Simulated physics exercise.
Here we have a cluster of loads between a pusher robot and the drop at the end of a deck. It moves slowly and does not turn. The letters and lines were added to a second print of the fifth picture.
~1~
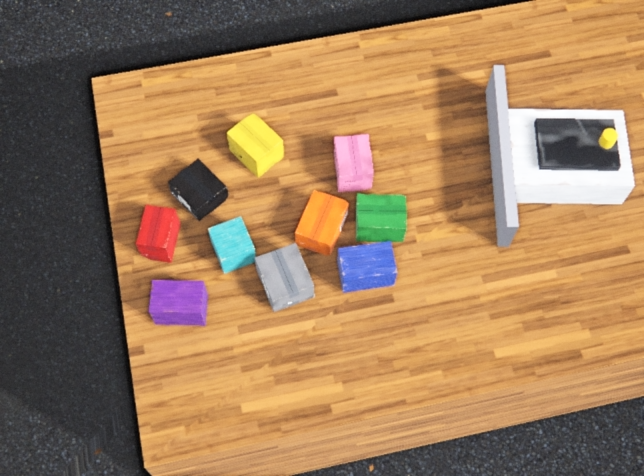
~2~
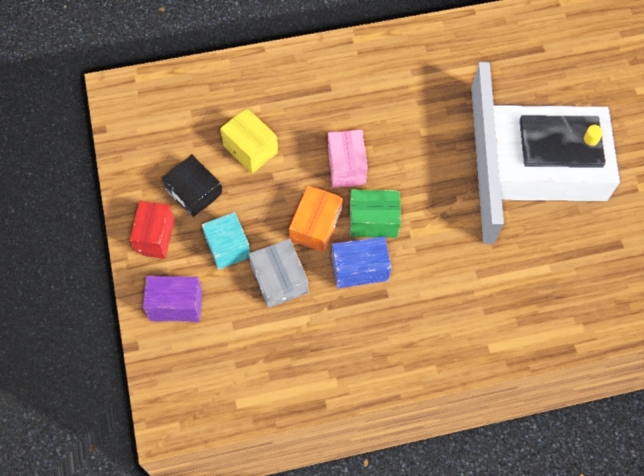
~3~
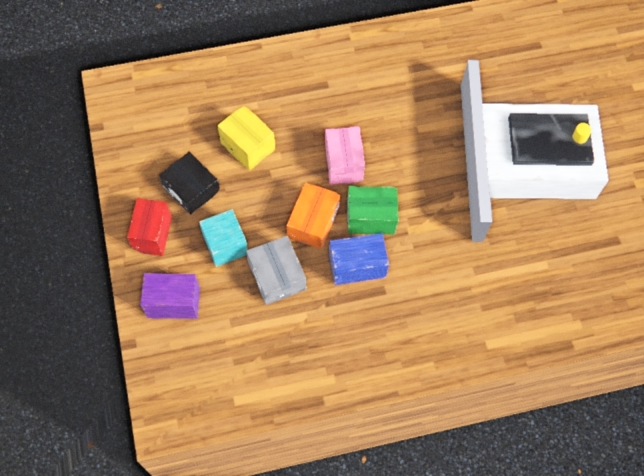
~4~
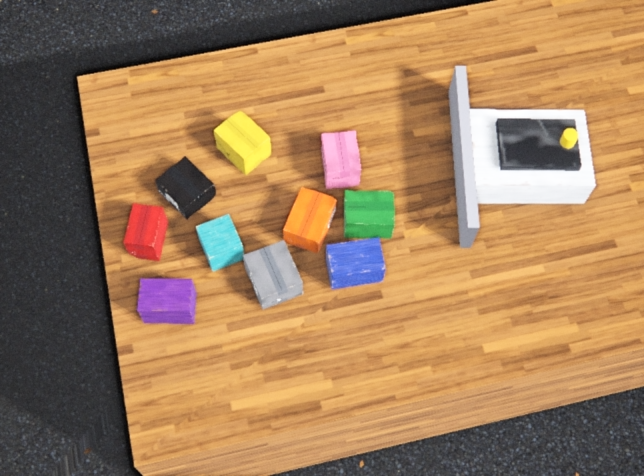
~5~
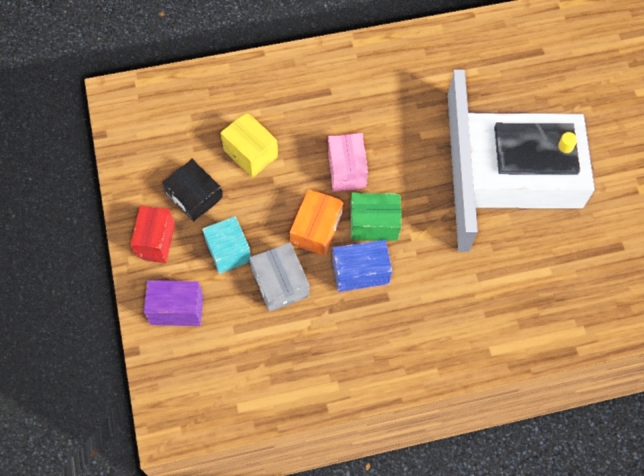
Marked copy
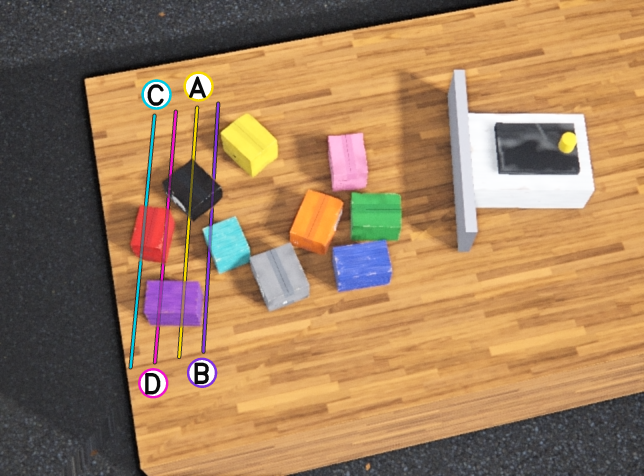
At first, a white machine with a wide grey plate stands to the right of a loose cluster of colourful boxes on a wooden deck. It then creeps left without turning, slowly narrowing the gap, while the view shifts slightly. By the end, the plate is somewhat closer but still clear of the unmoved boxes.
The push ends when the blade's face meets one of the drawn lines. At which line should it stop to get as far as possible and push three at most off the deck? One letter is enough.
No fourth one falls up to B.
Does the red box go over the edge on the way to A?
Yes.
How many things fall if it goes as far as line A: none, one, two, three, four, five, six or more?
Four.
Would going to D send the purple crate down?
Yes.
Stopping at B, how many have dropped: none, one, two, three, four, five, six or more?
Three.
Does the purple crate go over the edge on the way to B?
Yes.
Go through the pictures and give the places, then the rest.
The first picture shows green box (380, 218); red box (159, 234); blue crate (366, 267).
The second picture shows robot (557, 140); turquoise crate (227, 241).
The third picture shows robot (545, 139); grey box (277, 270).
The fourth picture shows robot (532, 144); yellow box (243, 142).
The fifth picture shows robot (531, 148); pink parcel (347, 162); green box (375, 217); red box (153, 235).
On the marked copy, A at (189, 224); B at (211, 219); C at (143, 233); D at (166, 228).
With B. Early on, robot (442, 166); blue crate (345, 270); green box (345, 223).
Further on, robot (350, 184); red box (140, 235); purple crate (153, 308).
At the end, robot (280, 198); purple crate over the edge; red box over the edge; three fallen.
As for the rest, A drops four; C drops seven; D drops five.
